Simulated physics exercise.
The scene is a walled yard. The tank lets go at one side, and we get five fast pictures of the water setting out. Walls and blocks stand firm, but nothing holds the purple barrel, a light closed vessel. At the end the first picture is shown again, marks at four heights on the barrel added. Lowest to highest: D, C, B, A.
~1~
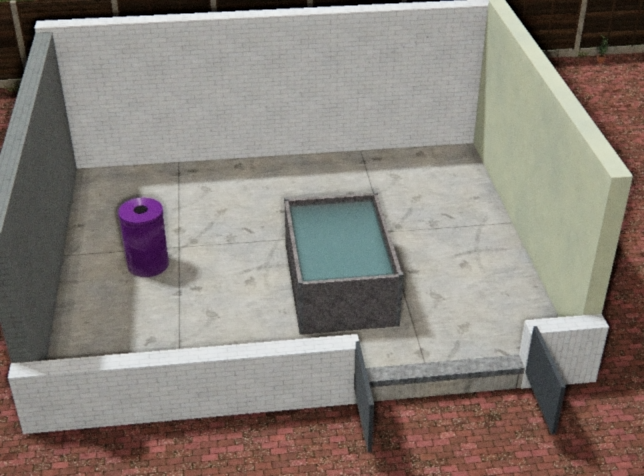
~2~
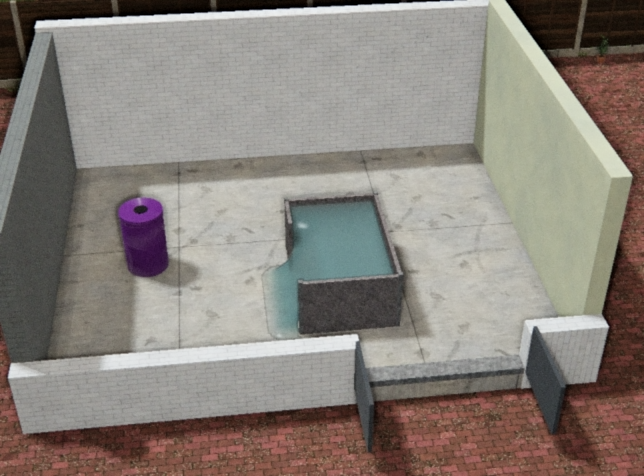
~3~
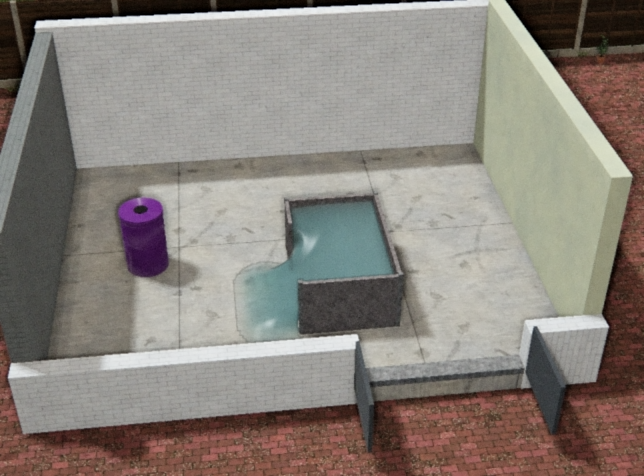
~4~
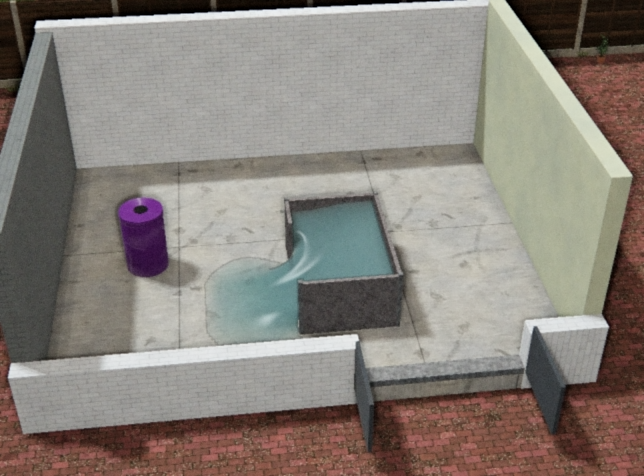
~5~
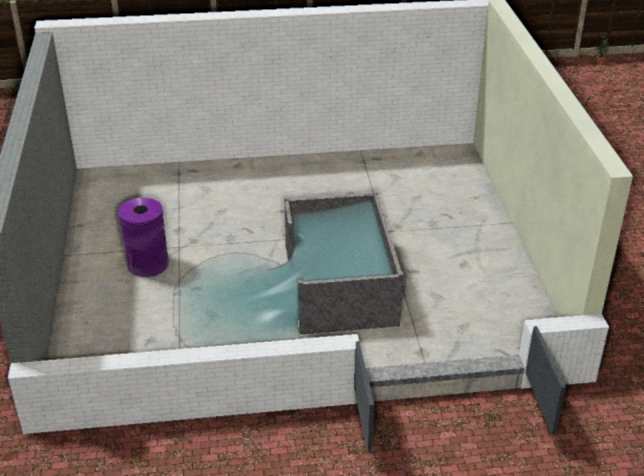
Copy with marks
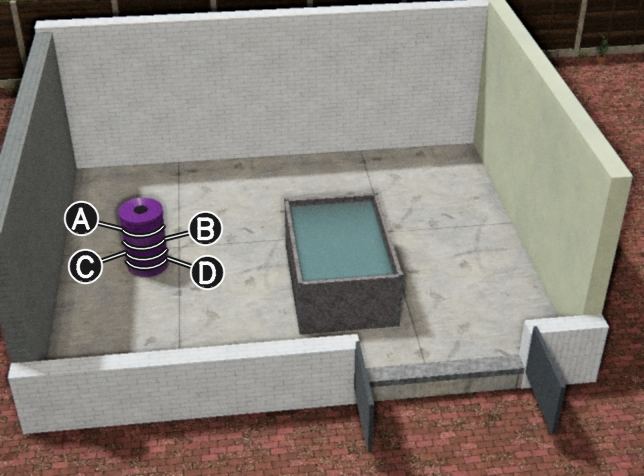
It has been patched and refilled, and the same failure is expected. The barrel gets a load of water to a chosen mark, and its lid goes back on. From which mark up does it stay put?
The limit is C.
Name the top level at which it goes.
That would be D.
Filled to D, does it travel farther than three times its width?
No, it does not.
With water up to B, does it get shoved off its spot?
No, that is safe.
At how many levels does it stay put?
Three of them.
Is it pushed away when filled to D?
Yes, that goes wrong.
In white, A at (142, 235); B at (144, 248); C at (145, 259); D at (146, 268); from the bottom up D, C, B, A.
With A, it does not move.
With B, it does not move.
With C, it does not move.
With D, it is pushed about its own width away.
